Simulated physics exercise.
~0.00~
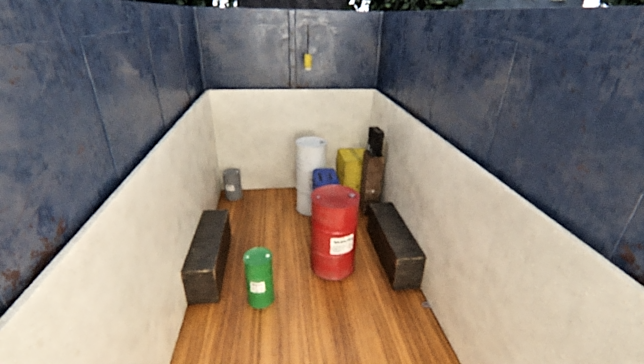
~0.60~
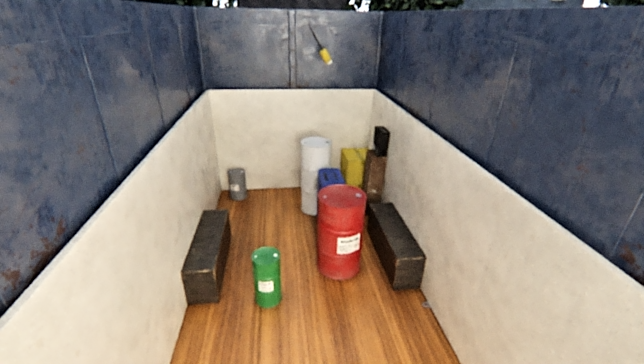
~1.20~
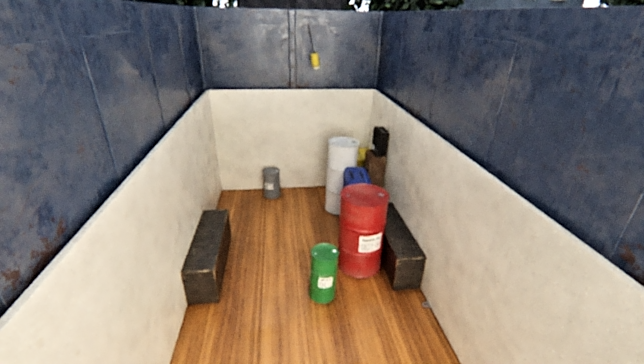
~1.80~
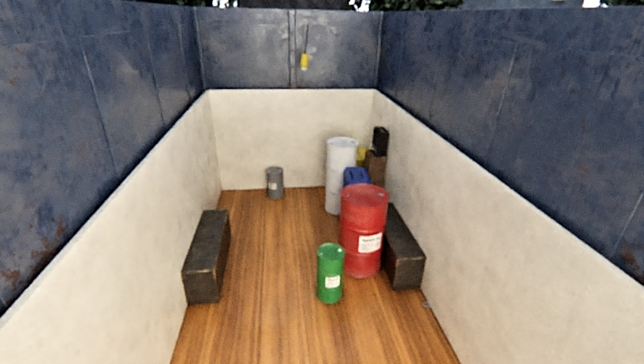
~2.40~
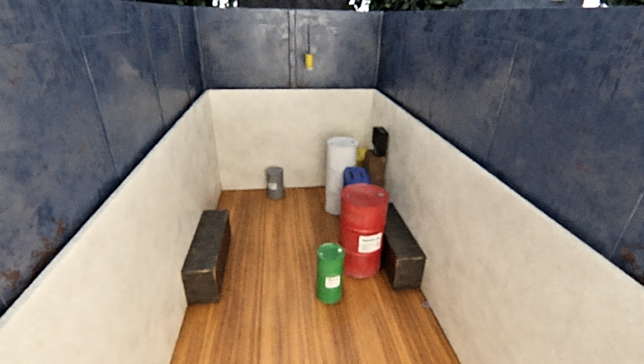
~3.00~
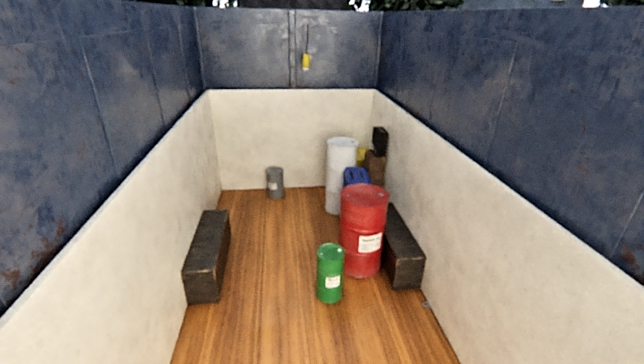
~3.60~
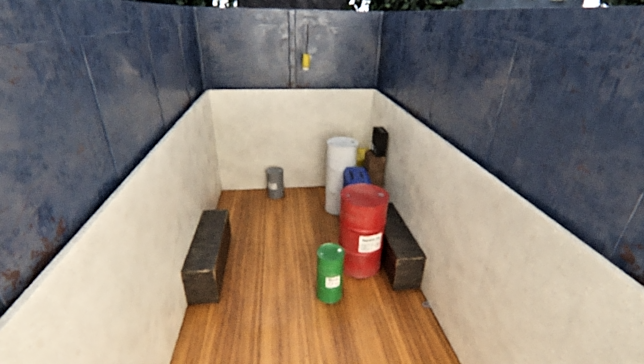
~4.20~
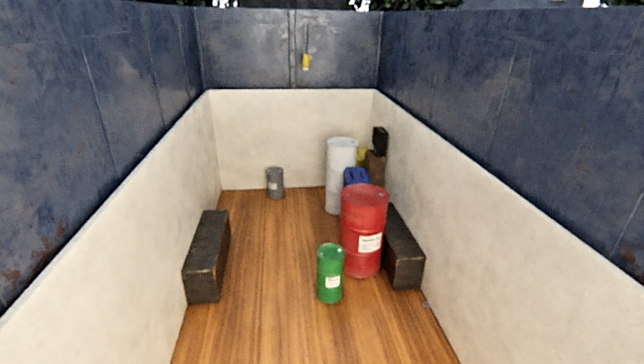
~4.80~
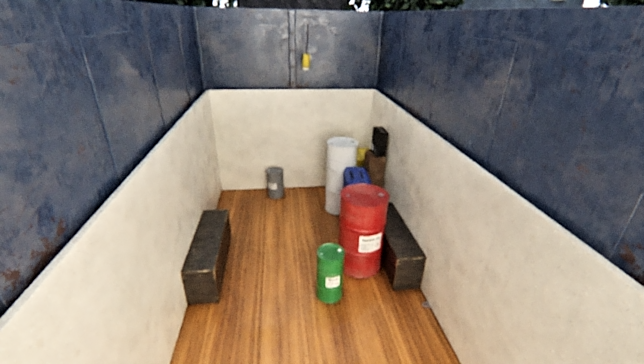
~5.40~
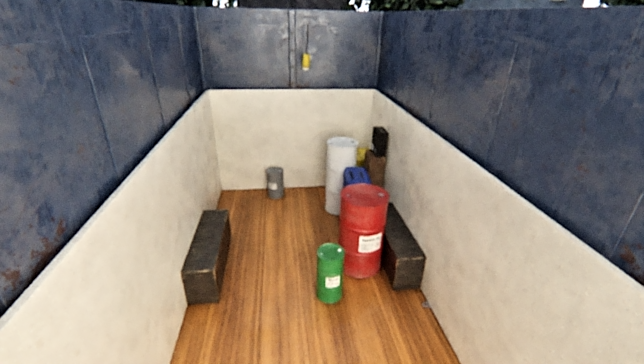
In the open load bay of a van, with a wooden floor and pale lower walls, drums, canisters and boxes stand between two dark wheel boxes. A small yellow object hanging at the far end swings out to the right as the red drum, white drum, blue case, and green and grey canisters begin sliding right. They glide further across the floor, all staying upright, while the yellow and brown boxes at the back right hold their places. The hanging object swings back and settles. The shifted things come to rest, with the red drum beside the right wheel box, and nothing topples.
